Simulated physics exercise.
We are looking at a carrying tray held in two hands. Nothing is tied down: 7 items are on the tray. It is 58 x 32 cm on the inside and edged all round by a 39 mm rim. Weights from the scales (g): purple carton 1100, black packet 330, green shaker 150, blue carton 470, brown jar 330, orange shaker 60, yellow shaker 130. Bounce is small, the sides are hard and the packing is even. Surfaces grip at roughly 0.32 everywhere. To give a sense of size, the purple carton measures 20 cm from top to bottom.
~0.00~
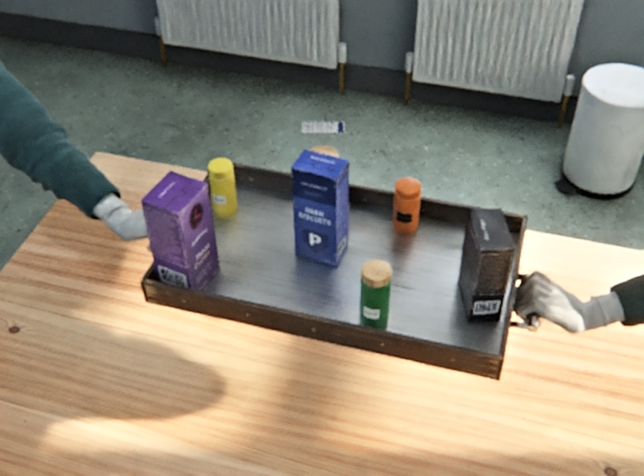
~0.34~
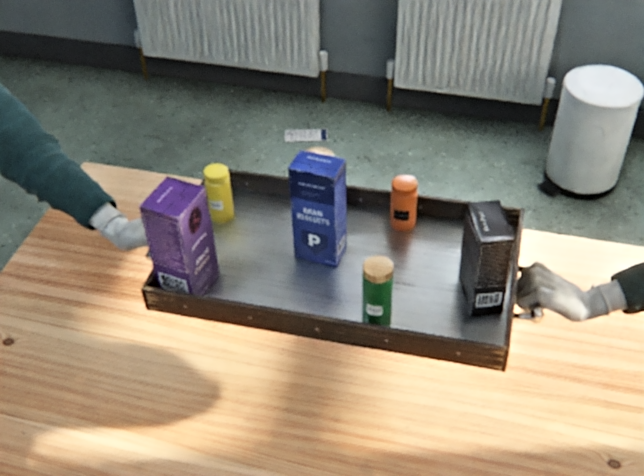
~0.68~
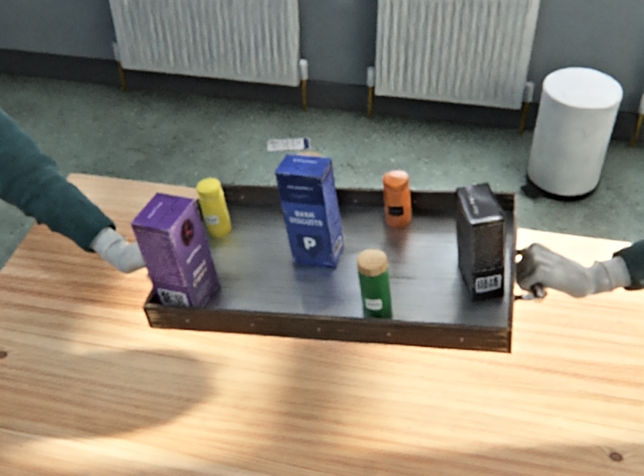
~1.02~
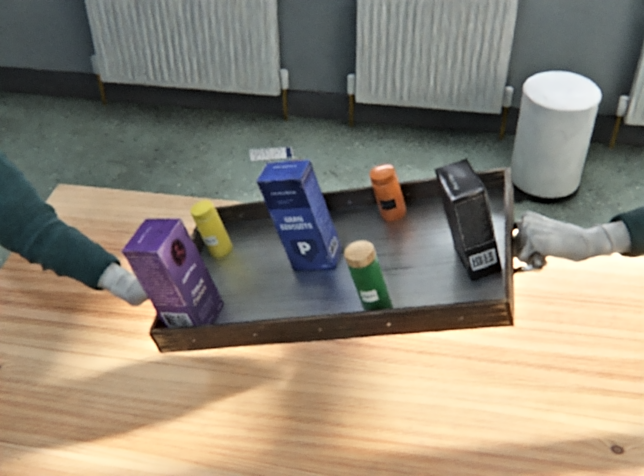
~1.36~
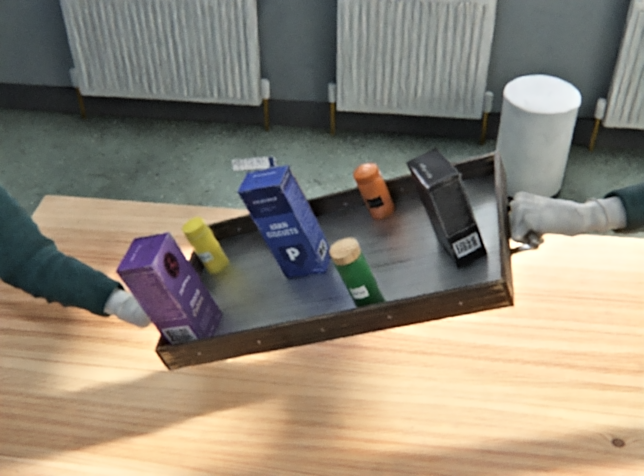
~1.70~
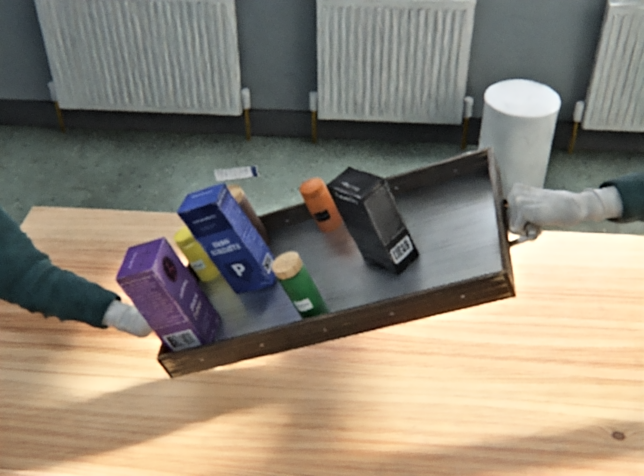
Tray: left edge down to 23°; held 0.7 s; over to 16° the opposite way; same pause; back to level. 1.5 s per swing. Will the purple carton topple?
It remains standing.
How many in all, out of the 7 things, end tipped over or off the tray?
The count is 1.
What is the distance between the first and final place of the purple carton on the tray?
I'd say about 2 cm between start and finish.
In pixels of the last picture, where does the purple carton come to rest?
About (173, 252).
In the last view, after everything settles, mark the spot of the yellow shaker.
Around (190, 209).
After 2.00 s, tray at 23°, left edge down; purple carton moved 2 cm near (170, 300); blue carton 24° off its base; brown jar 12° off its base.
After 2.80 s, tray at 14°, left edge down; blue carton now off the tray; purple carton moved 2 cm near (168, 282); brown jar 8° off its base.
In the end (6.4 s), off the tray and tipped over, blue carton; not toppled but over 5 cm from the start, black packet, green shaker, brown jar and orange shaker; the other 2 under 5 cm from the start. In the last view, purple carton near (173, 252).
